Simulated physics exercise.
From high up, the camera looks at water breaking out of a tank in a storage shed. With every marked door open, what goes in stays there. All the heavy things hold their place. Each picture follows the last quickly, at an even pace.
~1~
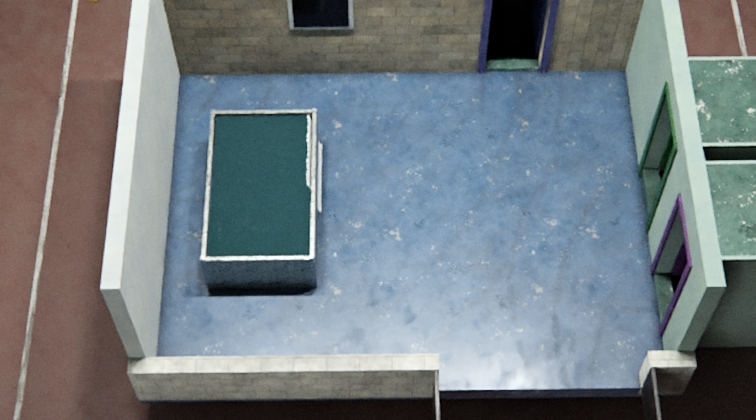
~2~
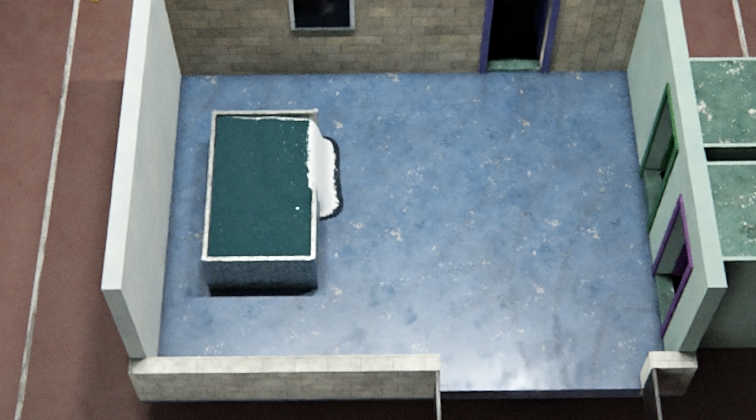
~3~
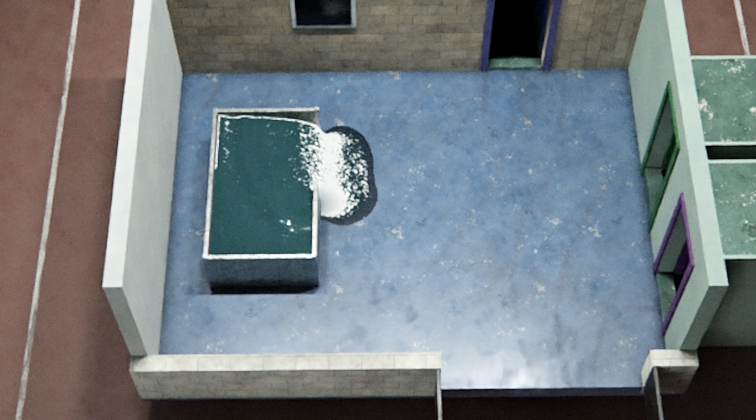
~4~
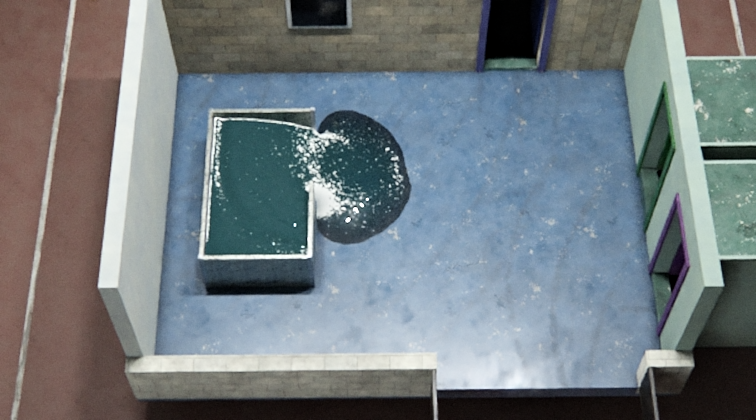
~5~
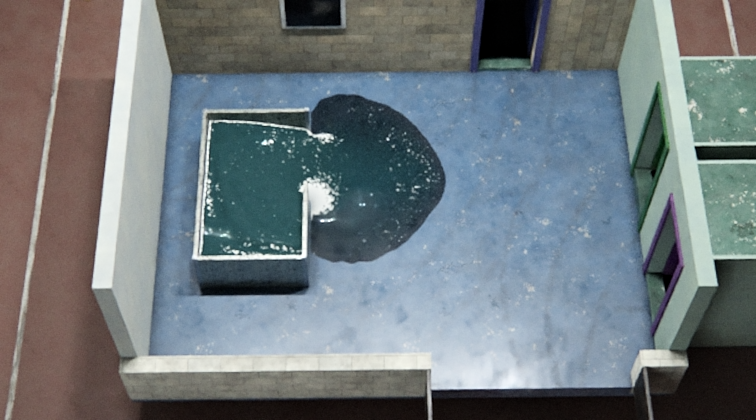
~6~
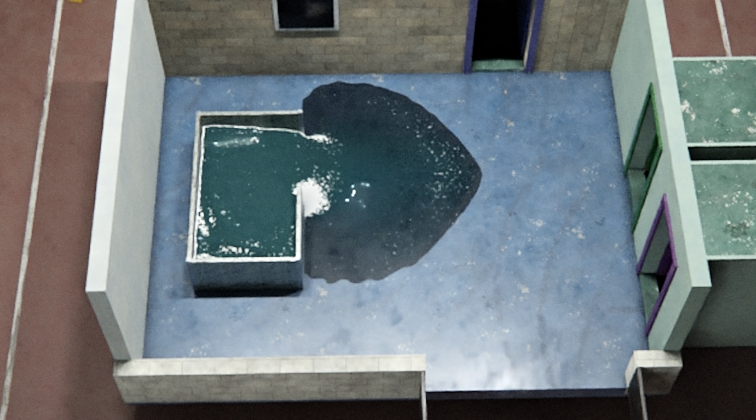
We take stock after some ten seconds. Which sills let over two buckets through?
Green door: Never surpasses it; blue door: Surpasses it; purple door: Surpasses it.
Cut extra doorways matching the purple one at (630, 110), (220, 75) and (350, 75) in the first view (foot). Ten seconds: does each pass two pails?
Doors one to three: Beats it / does not reach it / does not reach it.
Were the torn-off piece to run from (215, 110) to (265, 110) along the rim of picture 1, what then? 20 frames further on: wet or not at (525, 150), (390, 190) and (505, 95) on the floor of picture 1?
So that's waterlogged for the first, waterlogged for the second and waterlogged for the third.
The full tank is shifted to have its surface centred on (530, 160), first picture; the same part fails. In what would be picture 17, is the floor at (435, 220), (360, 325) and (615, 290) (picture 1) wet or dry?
Spared, spared, soaked.
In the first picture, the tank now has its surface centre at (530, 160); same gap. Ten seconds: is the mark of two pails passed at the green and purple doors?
So here's how it goes: Green clears the threshold, and purple comes up short.
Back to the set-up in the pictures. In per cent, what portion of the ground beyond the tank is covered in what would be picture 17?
Around 55 in a hundred.
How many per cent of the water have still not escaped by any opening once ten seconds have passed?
62 %.
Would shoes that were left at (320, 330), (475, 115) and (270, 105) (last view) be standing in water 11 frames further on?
Taking them as listed, they are spared, waterlogged and spared.
A moment on, water covers 45 % of the floor; the green door wet at the sill, nothing in, the blue door wet at the sill, nothing in, the purple door not reached.
Next, water covers 55 % of the floor; the green door wet at the sill, nothing in, the blue door under two buckets in, the purple door wet at the sill, nothing in.
Then, water covers 60 % of the floor; the green door wet at the sill, nothing in, the blue door over two buckets in, the purple door over two buckets in.
Later, water covers 65 % of the floor; the green door wet at the sill, nothing in, the blue door over two buckets in, the purple door over two buckets in.
In the end, water covers 90 % of the floor; the green door wet at the sill, nothing in, the blue door over two buckets in, the purple door far over two buckets in.
